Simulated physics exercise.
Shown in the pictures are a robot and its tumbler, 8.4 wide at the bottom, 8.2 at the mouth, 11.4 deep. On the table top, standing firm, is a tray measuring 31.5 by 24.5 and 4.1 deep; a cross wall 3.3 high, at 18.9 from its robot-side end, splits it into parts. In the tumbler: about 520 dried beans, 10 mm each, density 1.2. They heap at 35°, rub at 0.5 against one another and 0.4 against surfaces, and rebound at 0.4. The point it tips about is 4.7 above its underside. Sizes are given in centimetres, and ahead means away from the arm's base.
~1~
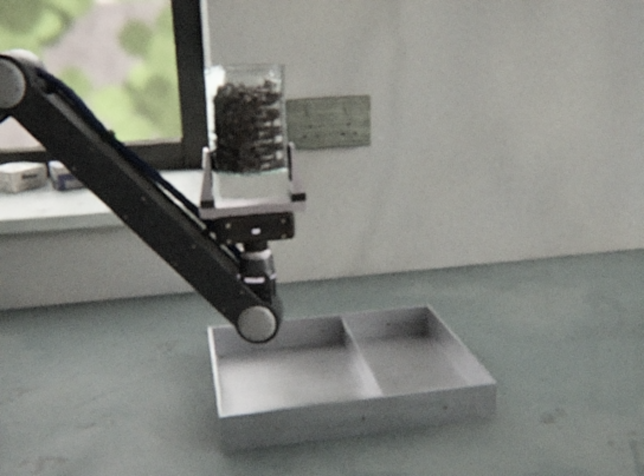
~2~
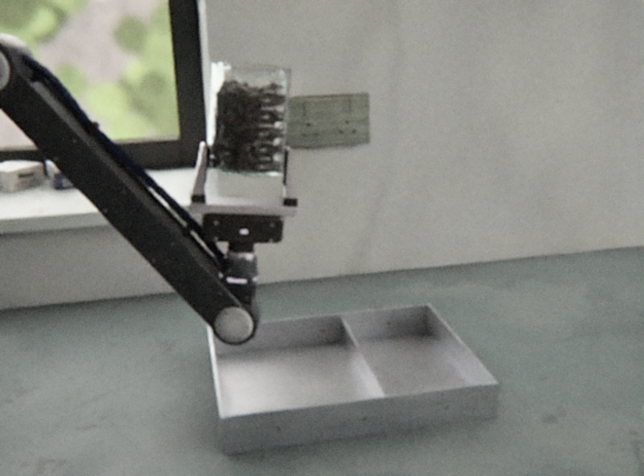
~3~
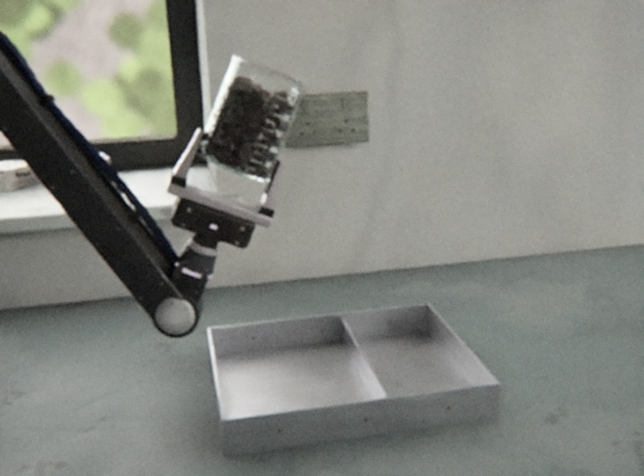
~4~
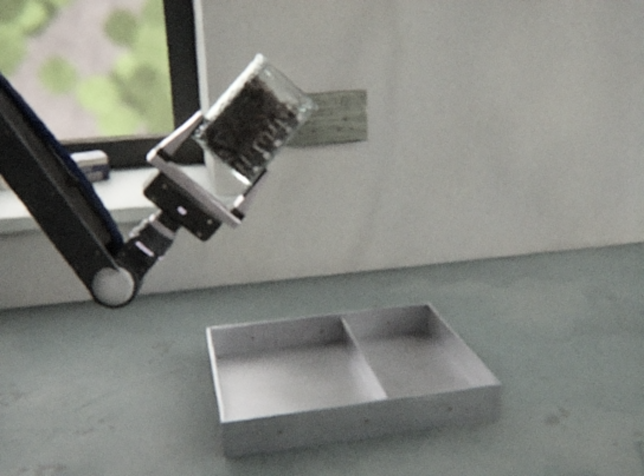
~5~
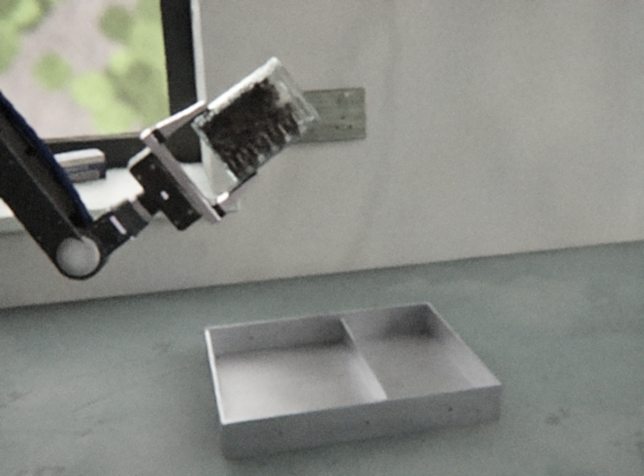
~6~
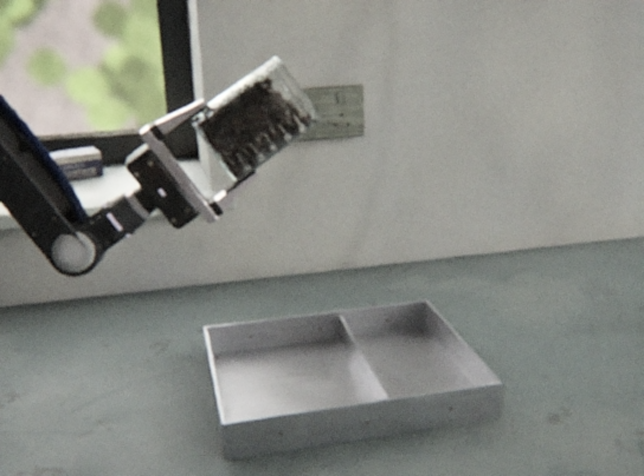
To begin with, a robot arm holds a clear tumbler of dark beans upright above a divided tray on a table. The arm's lower joint swings left and rises as the tumbler tilts steadily to the right, and then the motion slows to almost nothing, with the beans still inside.
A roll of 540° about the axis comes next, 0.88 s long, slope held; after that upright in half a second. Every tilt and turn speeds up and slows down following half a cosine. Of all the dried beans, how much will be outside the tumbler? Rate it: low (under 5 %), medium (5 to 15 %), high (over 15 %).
Rating: Low.
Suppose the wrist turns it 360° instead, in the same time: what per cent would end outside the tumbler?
In that case it would be around 0 percent.
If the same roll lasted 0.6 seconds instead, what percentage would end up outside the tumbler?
With that change you'd see near 0 per cent.
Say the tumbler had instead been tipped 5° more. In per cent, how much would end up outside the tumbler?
In that case I'd say some 0 per cent.
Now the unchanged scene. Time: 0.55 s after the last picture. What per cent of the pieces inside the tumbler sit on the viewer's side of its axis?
50 %.
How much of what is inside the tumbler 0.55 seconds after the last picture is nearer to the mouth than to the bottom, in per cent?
My estimate is some 40 per cent.
Then, 0.55 s after the last picture, tipped 58°, highest piece 39 above the table; 524 in the tumbler.
Then, 1.10 s after the last picture, tipped 34°, highest piece 39 above the table; 524 in the tumbler.
Then, 1.58 s after the last picture, upright, highest piece 41 above the table; 524 in the tumbler.
Then, 2.28 s after the last picture, upright, highest piece 41 above the table; 524 in the tumbler.
Final count, 524 in the tumbler. That is 0 % outside the tumbler.
